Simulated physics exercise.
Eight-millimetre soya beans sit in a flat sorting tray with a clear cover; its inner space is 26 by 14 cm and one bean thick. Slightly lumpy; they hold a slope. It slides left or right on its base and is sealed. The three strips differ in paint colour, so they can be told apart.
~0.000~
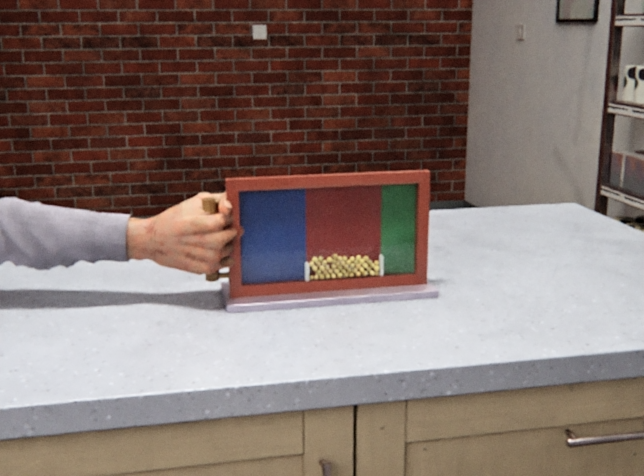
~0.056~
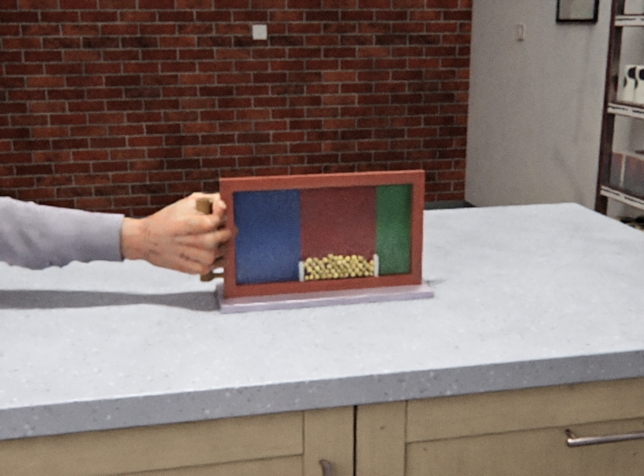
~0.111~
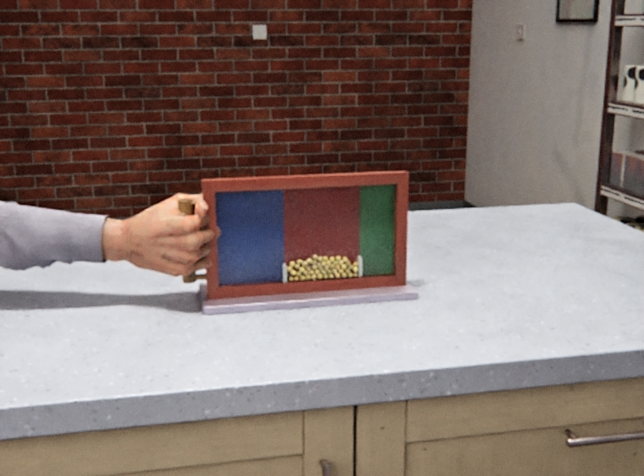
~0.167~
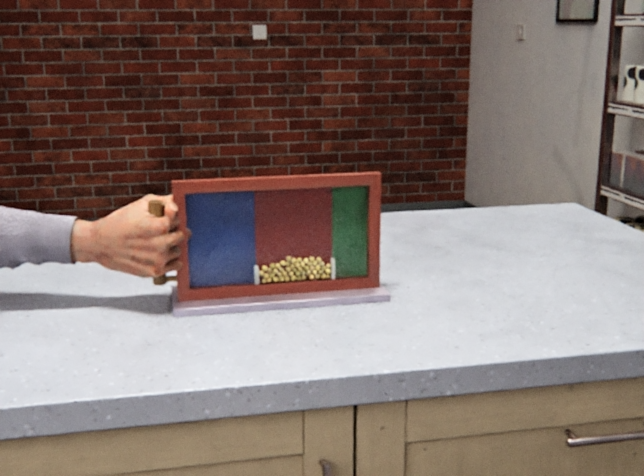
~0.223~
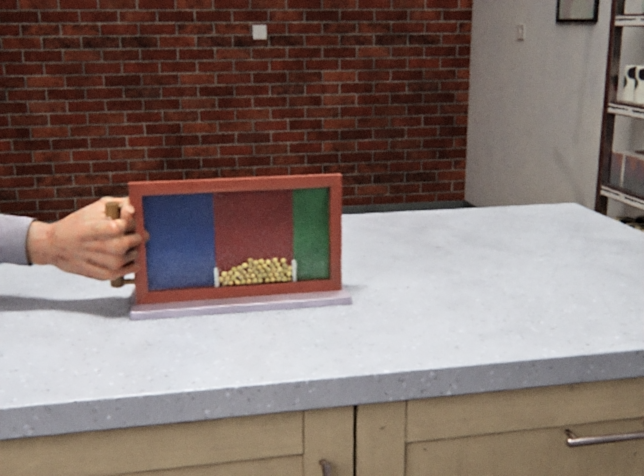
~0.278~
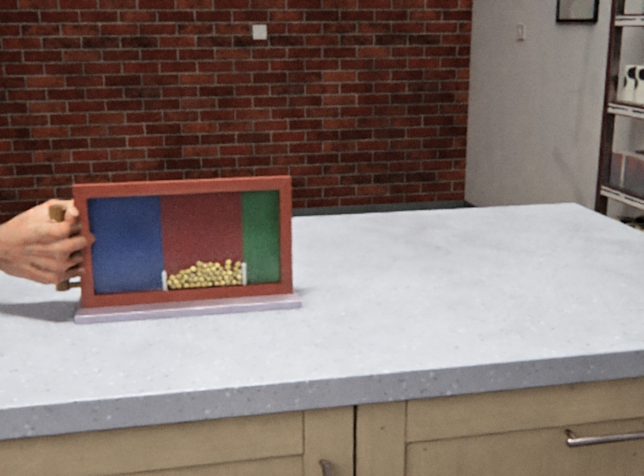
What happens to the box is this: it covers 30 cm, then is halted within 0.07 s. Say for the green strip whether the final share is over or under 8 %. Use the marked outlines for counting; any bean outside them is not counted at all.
Green strip, at the end: Falling short of the 8 % mark.
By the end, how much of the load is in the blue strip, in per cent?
Some 25 percent.
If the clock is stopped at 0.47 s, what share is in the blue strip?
20 %.
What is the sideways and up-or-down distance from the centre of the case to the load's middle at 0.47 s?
Left: About 1 cm; below: About 5 cm.
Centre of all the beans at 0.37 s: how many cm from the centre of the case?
1 cm right, 5 cm below.
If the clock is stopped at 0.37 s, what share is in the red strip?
I'd put it near 95 in a hundred.
After 0.37 s, it is 30 cm to the left; the beans' middle is 1 cm right of and 5 cm below the centre; red 95 %, blue 5 %.
After 0.47 s, it is 30 cm to the left; the beans' middle is 1 cm left of and 5 cm below the centre; red 80 %, blue 20 %.
After 0.62 s, it is 30 cm to the left; the beans' middle is 1 cm left of and 6 cm below the centre; red 75 %, blue 25 %.
Settled by 1.0 s, it is 30 cm to the left; red 75 %, blue 25 %, green 0 %.
